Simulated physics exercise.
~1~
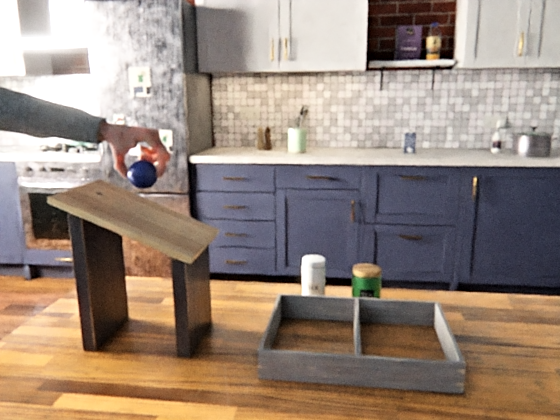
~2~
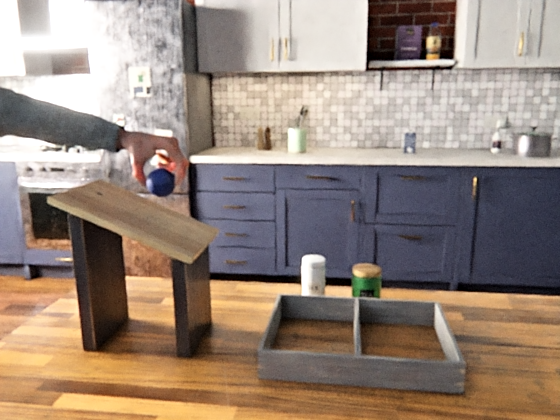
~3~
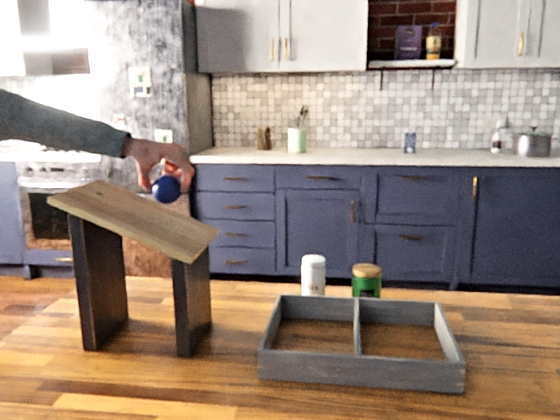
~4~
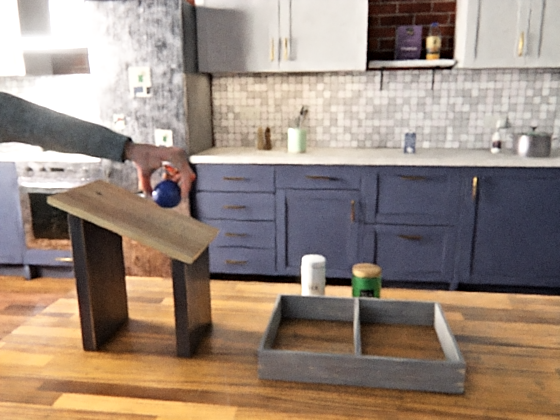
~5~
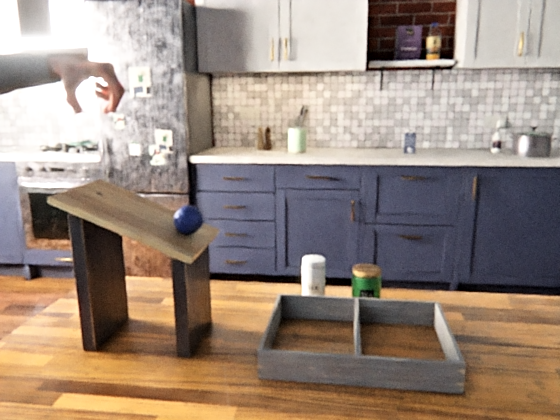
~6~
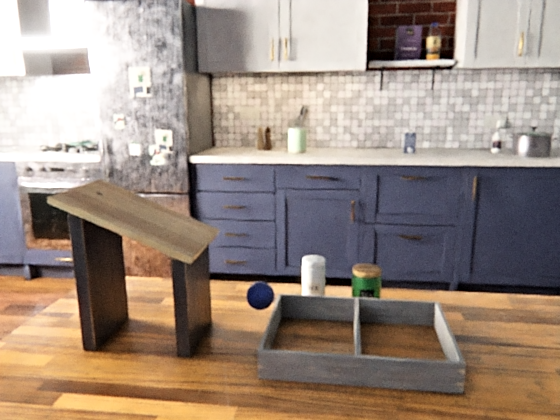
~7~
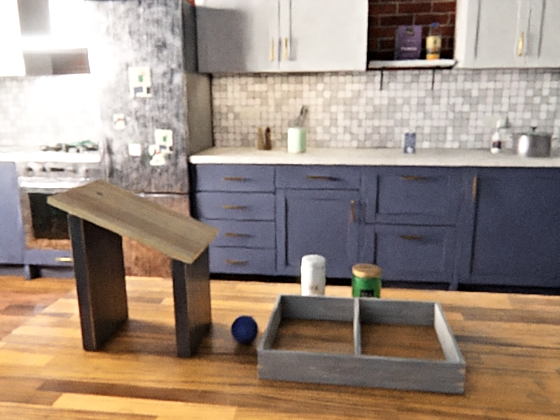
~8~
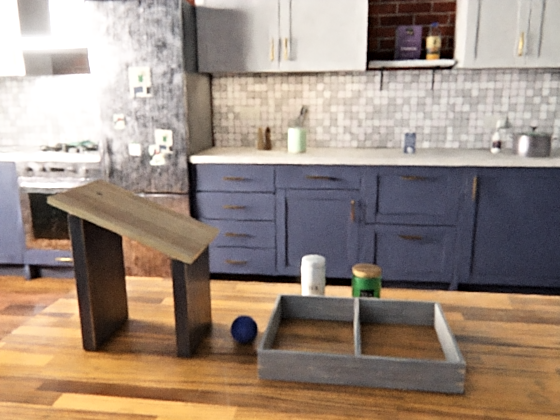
Kitchen counter with a hand releasing a blue ball onto a sloping board, the ball dropping off and settling outside a divided tray.
